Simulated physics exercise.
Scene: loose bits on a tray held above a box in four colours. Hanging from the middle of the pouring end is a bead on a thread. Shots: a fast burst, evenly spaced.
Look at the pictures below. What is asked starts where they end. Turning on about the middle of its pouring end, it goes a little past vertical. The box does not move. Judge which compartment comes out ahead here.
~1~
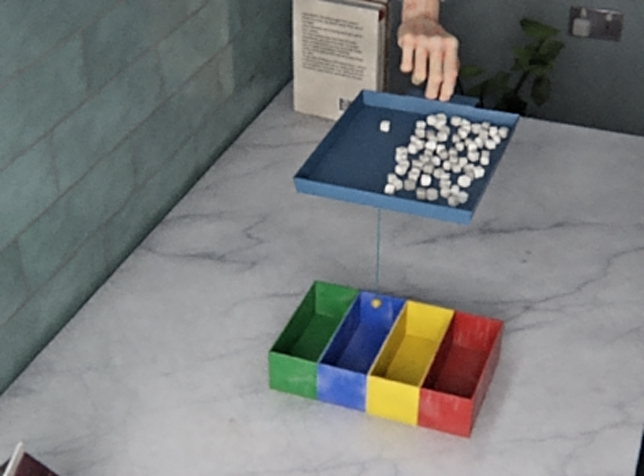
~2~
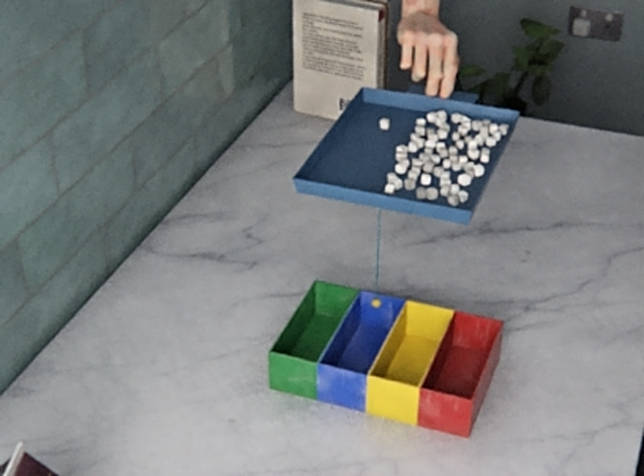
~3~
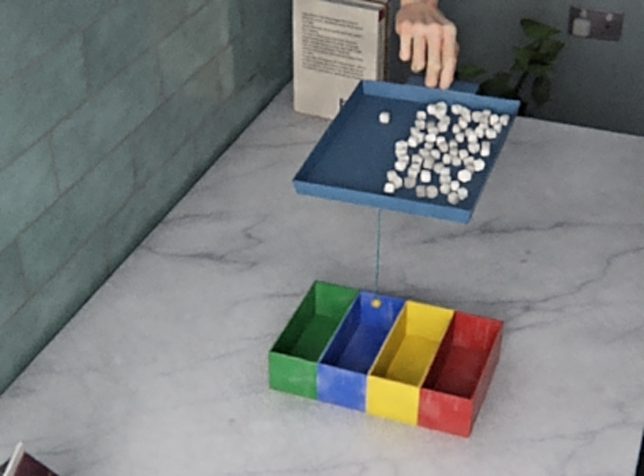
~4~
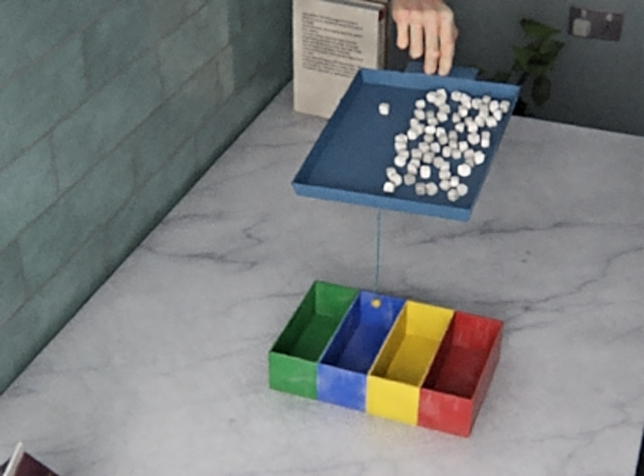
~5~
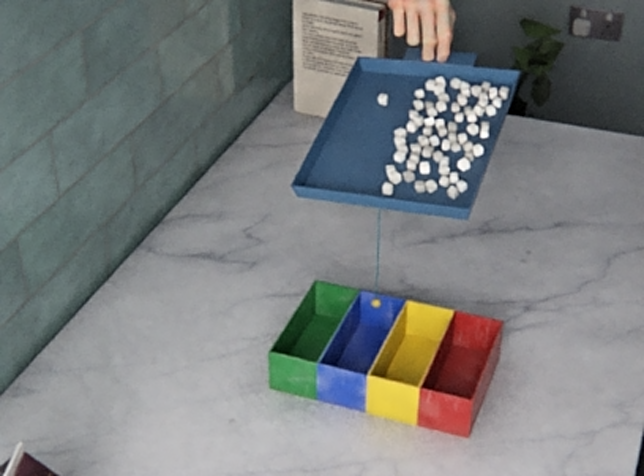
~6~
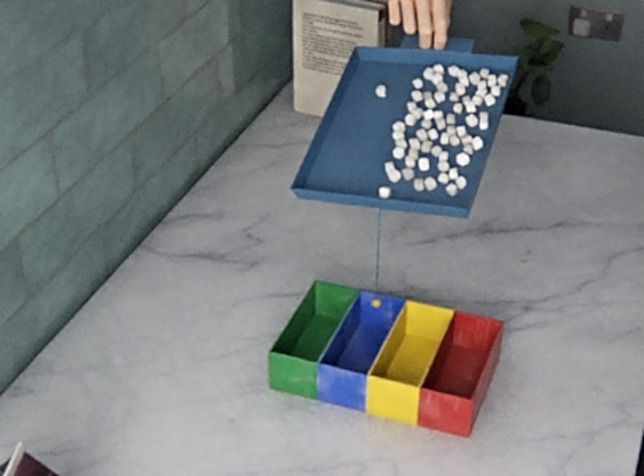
I would say the green compartment.
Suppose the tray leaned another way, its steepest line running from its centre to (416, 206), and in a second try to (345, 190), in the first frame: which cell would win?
For the first aim it is the red cell, and for the second it is the green one.
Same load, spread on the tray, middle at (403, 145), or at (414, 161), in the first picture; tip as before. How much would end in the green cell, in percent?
Roughly 50 % and then 50 %.
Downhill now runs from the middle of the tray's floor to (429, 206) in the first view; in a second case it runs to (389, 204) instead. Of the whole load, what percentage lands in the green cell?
Shares: About 0 in a hundred, then about 10 in a hundred.
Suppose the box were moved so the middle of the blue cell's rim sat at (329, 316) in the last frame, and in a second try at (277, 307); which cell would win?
So the first one goes to that blue cell and the second to the yellow one.
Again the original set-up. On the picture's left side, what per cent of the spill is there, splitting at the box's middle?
I'd put it at close to 90 per cent.
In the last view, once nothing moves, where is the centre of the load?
Somewhere close to (322, 368) in the last picture.
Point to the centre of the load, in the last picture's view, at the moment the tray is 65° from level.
I'd put the middle of the pieces at roughly (374, 188).
Just after the last frame, tray tipped steeply; every one on the tray.
A moment on, tray tipped past a quarter turn; the larger part on the tray; about a tenth in the green cell; just a few in the yellow cell; just a few in the blue cell; about a tenth falling or outside the box.
Further on, tray tipped past a quarter turn; roughly a third in the green cell; roughly a quarter in the blue cell; about a tenth in the yellow cell; roughly a quarter falling or outside the box.
When it is over, tray tipped past a quarter turn; roughly a third in the green cell; roughly a quarter in the blue cell; about a tenth in the yellow cell; not one in the red cell; roughly a quarter outside the box.
